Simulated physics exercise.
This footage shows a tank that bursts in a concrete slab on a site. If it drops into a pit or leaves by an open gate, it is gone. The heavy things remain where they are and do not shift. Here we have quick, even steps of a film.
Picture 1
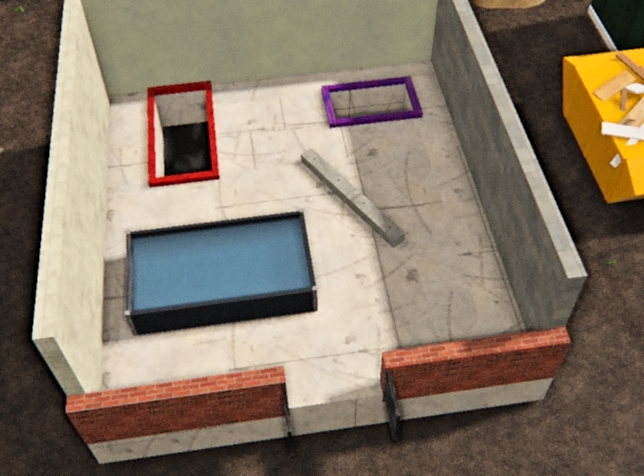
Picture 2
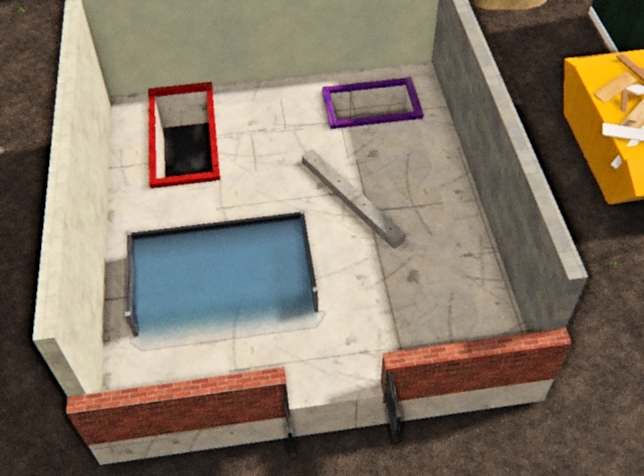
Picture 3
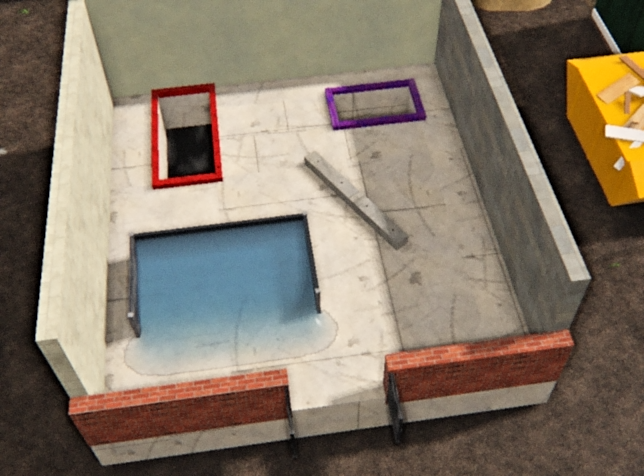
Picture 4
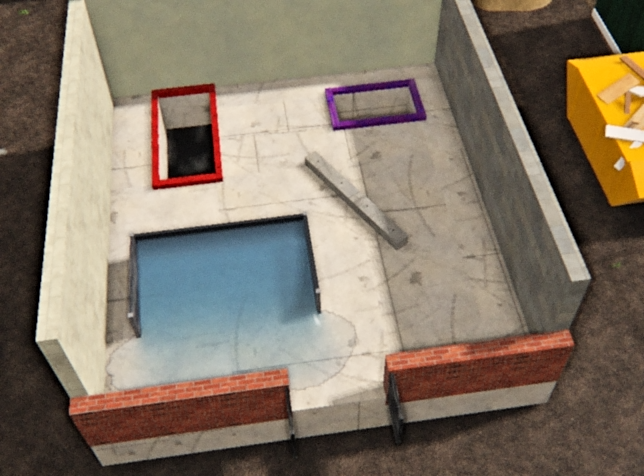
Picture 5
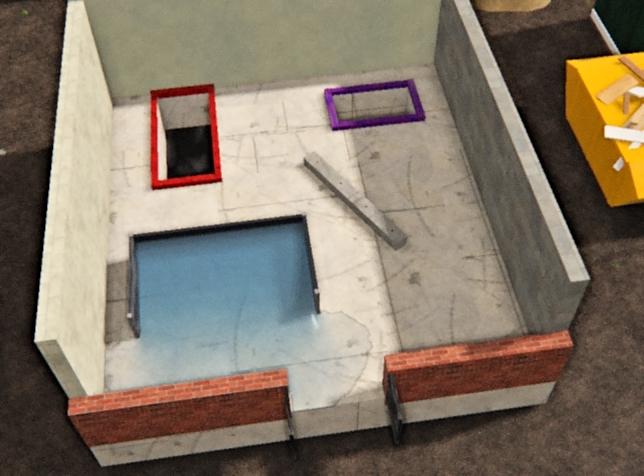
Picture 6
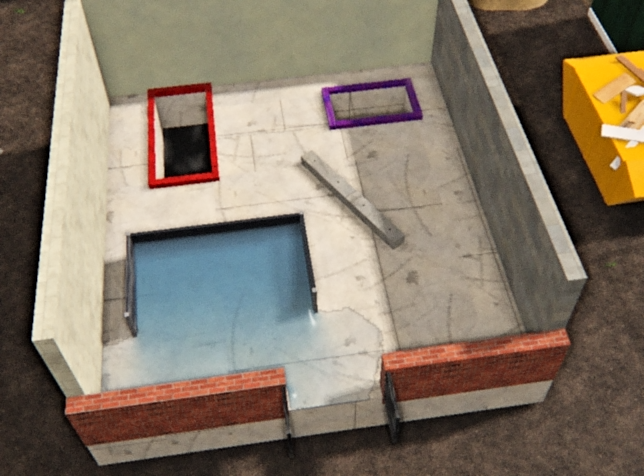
On a concrete slab at a building site, seen from high above, pale walls stand at the back and sides, with low red brick walls along the near edge. A red-framed opening and a purple-framed one lie toward the back, a grey beam rests near the middle, and a dark tank of blue water sits at left. The tank's near side gives way and water spreads forward and rightward across the floor, reaching the brick wall and the gap beside it, while the view shifts very slightly.
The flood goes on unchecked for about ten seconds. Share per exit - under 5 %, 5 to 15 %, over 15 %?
The gate drains a share exceeding fifteen per cent; the red pit drains a share short of five per cent; the purple pit drains a share short of five per cent.
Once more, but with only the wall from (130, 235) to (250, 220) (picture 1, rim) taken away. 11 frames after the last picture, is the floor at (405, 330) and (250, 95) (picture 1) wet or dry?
Lab note, in order - left bare; inundated.
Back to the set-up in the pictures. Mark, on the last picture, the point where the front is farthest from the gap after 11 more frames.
About at (488, 365).
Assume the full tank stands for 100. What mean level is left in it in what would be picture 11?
I make it 40 per cent.
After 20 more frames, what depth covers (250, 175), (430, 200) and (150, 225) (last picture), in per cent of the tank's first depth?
In the order asked, some 0, 0 and 4 in a hundred.
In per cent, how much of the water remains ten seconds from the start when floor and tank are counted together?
I'd put it at about 66 per cent.
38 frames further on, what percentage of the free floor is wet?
Close to 50 percent, by my reckoning.
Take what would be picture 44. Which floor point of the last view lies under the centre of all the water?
I'd mark it close to (261, 286).
A moment on, water covers 15 % of the floor; the gate 6 %, the red pit 0 %, the purple pit 0 %.
Next, water covers 20 % of the floor; the gate 13 %, the red pit 0 %, the purple pit 0 %.
Then, water covers 35 % of the floor; the gate 19 %, the red pit 0 %, the purple pit 0 %.
Later, water covers 50 % of the floor; the gate 24 %, the red pit 1 %, the purple pit 0 %.
In the end, water covers 70 % of the floor; the gate 32 %, the red pit 1 %, the purple pit 0 %.
